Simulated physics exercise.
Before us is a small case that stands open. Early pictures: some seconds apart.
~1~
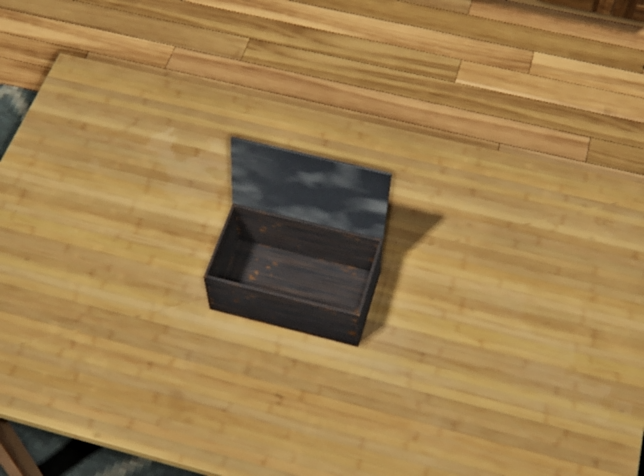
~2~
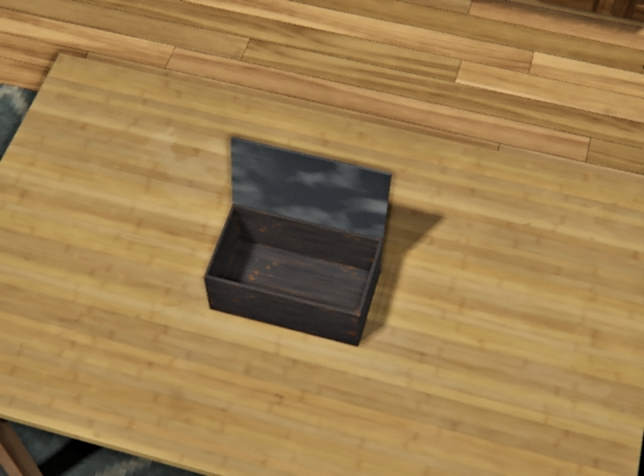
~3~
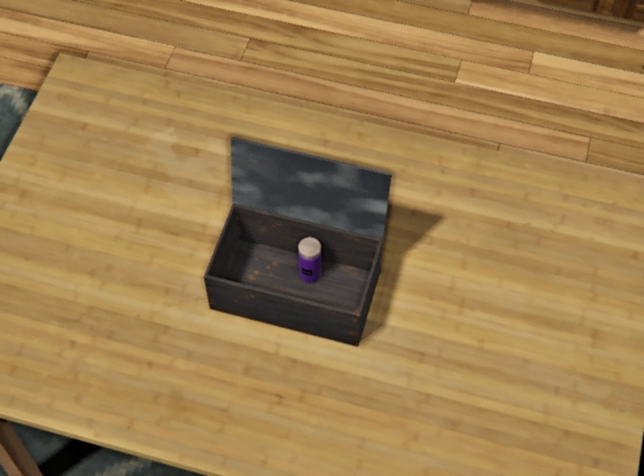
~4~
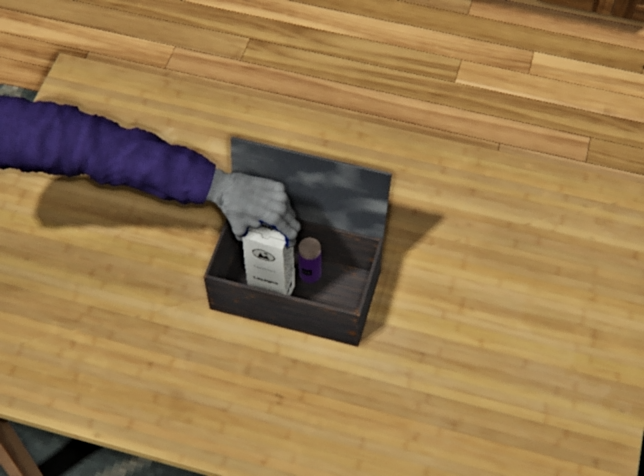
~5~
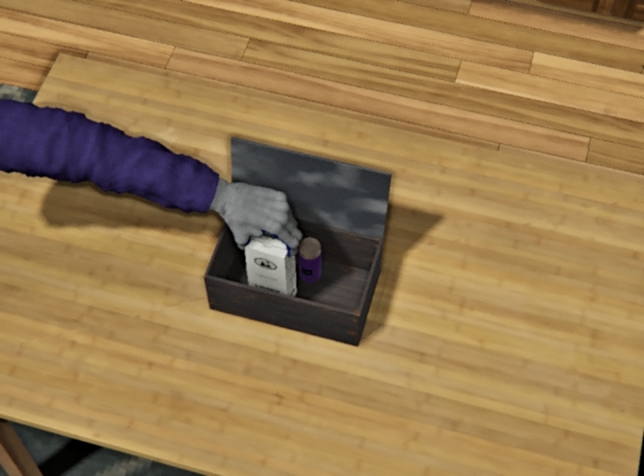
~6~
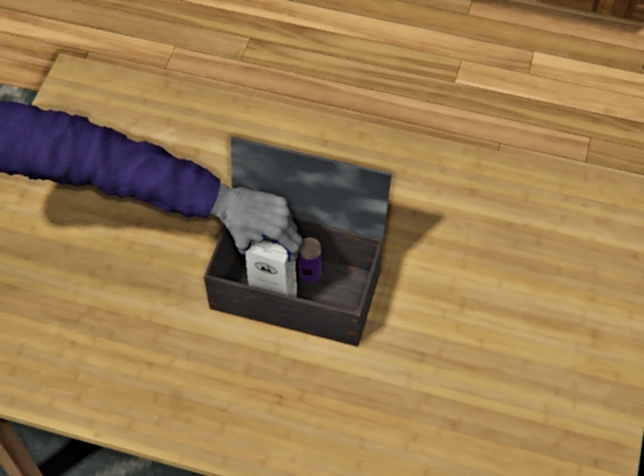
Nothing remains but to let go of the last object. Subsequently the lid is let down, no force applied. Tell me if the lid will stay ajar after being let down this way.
It will stay ajar.
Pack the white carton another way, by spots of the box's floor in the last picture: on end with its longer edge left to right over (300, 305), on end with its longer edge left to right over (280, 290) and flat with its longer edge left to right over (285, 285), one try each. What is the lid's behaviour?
Going through the three tries, the lid hangs open, then hangs open, then settles all the way.
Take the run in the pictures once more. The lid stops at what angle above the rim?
Angle: About 35°.
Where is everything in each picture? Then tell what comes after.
In the first frame, the last thing is not in view yet.
In the second frame, the last thing is not in view yet.
In the third frame, the last thing is not in view yet; purple shaker (310, 260).
The fourth frame shows still above its spot; white carton (270, 262); purple shaker (310, 260).
The fifth frame shows still above its spot; white carton (272, 271); purple shaker (310, 260).
The sixth frame shows put in, still held; white carton (272, 275); purple shaker (310, 260).
Then, 1.10 s on from there, lid starting down.
Then, 1.50 s on from there, lid 65° above the rim.
Then, 1.70 s on from there, lid 47° above the rim.
Then, 3.50 s on from there, lid 37° above the rim; white carton turned 8° from how it was put near (269, 280).
In the end, lid 37° above the rim; left askew, white carton; purple shaker unmoved. At the end, from the last picture's camera, white carton near (269, 280).
